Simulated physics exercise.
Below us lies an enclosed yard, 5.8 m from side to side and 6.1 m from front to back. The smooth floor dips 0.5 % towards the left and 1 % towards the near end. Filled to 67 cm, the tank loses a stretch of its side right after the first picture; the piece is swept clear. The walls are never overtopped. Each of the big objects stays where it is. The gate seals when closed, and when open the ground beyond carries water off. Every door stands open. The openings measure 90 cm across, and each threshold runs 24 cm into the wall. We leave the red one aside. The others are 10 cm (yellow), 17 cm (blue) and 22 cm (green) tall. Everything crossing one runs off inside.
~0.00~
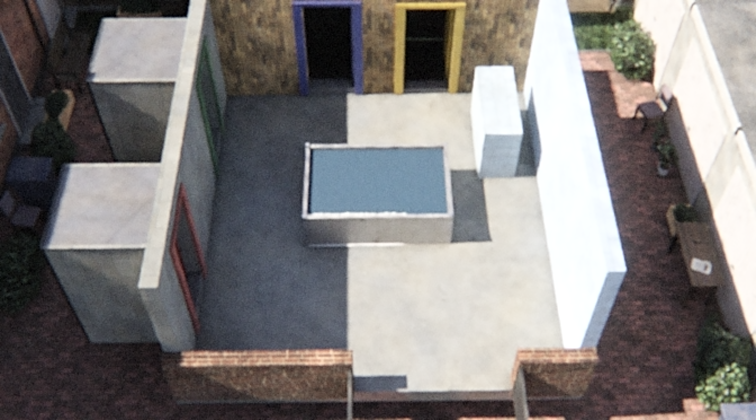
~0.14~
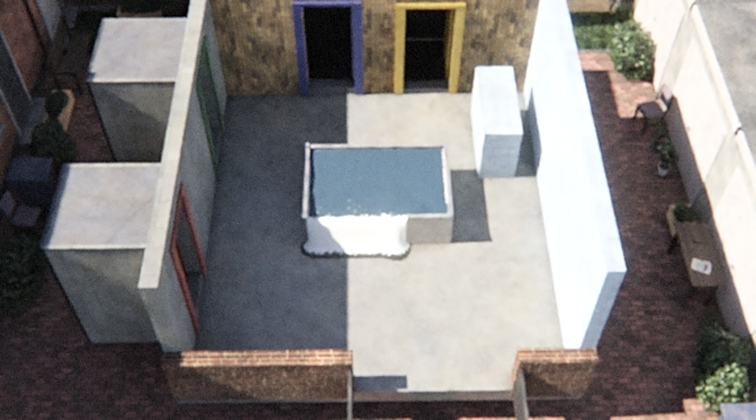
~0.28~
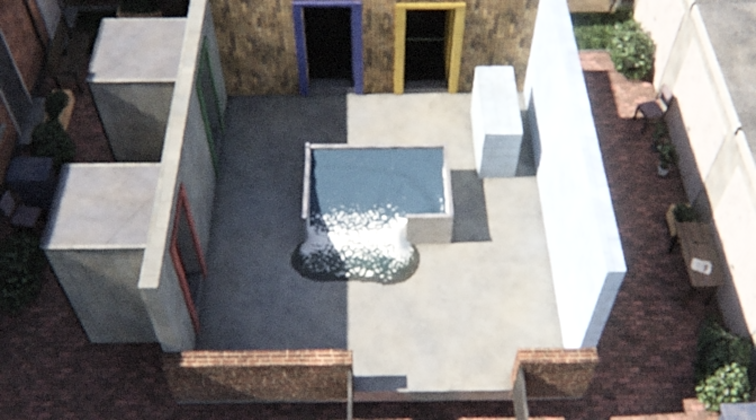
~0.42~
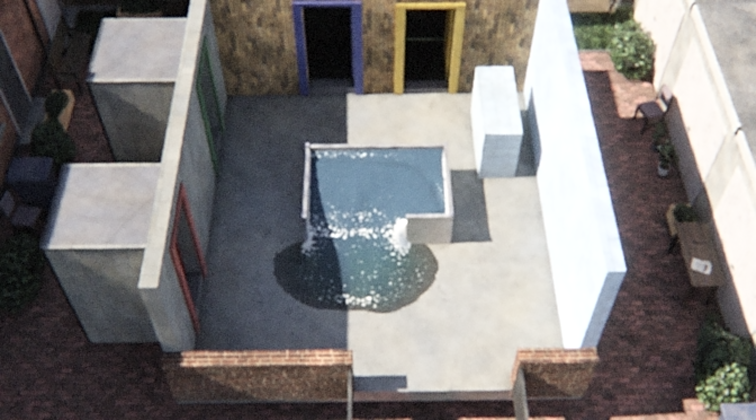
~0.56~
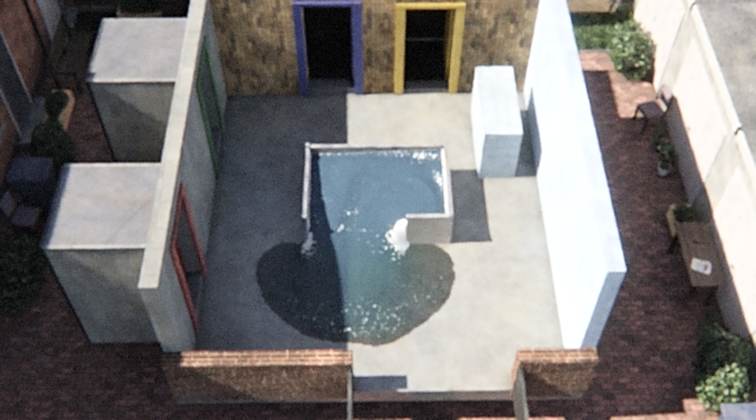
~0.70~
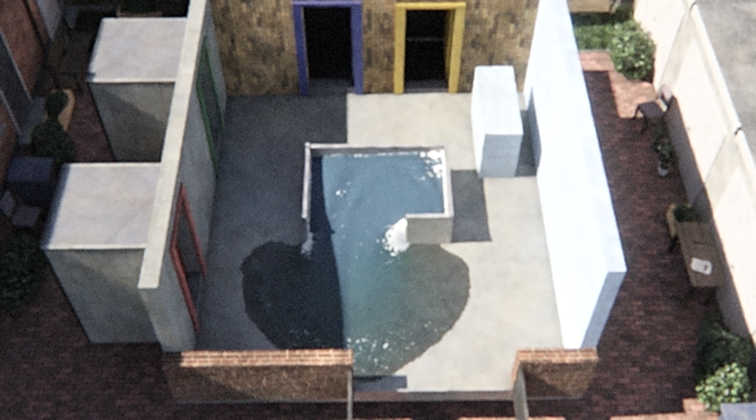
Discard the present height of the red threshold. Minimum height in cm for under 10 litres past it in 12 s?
Approx. 16 cm.
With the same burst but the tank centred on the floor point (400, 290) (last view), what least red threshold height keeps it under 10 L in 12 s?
Roughly 13.0 centimetres.
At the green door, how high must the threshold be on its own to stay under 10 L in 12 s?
At the green door it takes roughly 6.0 centimetres.
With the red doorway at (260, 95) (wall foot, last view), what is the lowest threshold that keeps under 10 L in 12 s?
Minimum: About 10.5 cm.
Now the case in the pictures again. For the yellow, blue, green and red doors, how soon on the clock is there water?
Yellow = 6.0 s, blue = 4.5 s, green = 3.6 s, red = 1.4 s.
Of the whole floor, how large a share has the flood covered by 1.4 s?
I'd say near 30 percent.
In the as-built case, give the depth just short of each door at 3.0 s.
Depth (cm): Yellow 0 / blue 0 / green 0 / red 17.
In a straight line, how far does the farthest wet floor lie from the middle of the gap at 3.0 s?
Around 4.2 m from the gap.
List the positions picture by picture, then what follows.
In the first picture, the tank at (377, 183) is whole and still, 67 cm deep; the red door at (190, 268) is dry.
In the second picture, water pours out at (357, 235) and has run 0.3 m, to (399, 257); about 5 cm deep outside, 67 cm at the back.
In the third picture, the front is at (371, 278), 0.7 m from the gap at (357, 235); 1.2 m2 of floor is wet, 66 cm left at the back.
In the fourth picture, the front is at (382, 309), 1.3 m from the gap at (357, 236); 2.6 m2 of floor is wet, 60 cm left at the back.
In the fifth picture, water pours out at (357, 236) and has run 1.9 m, to (360, 339); about 7 cm deep outside, 58 cm at the back.
In the sixth picture, the front is at a hidden place, 2.5 m from the gap at (357, 236); 6.3 m2 of floor is wet, 54 cm left at the back; 0.9 m in a straight line remain to the red door at (190, 268).
After 1.4 s water covers 30 % of the floor, deepest (40 cm) near (321, 378); 2 cm at the red door, 0 litres in over its 23 cm threshold.
After 3.0 s water covers 35 % of the floor, deepest (31 cm) near (192, 379); 17 cm at the red door, 1 litre in over its 23 cm threshold.
After 12.0 s water covers 95 % of the floor, deepest (8 cm) near (240, 244); 5 cm at the red door, 1 litre in over its 23 cm threshold.
At the red door as built, the water arrived by 1.4 s and peaked near 21 cm at 2.4 s.
Run again over the same 12 s with other heights there, 18 litres in over 13.5 cm, 4 litres over 18.5 cm. The limit of 10 litres is kept from about 16 cm up.
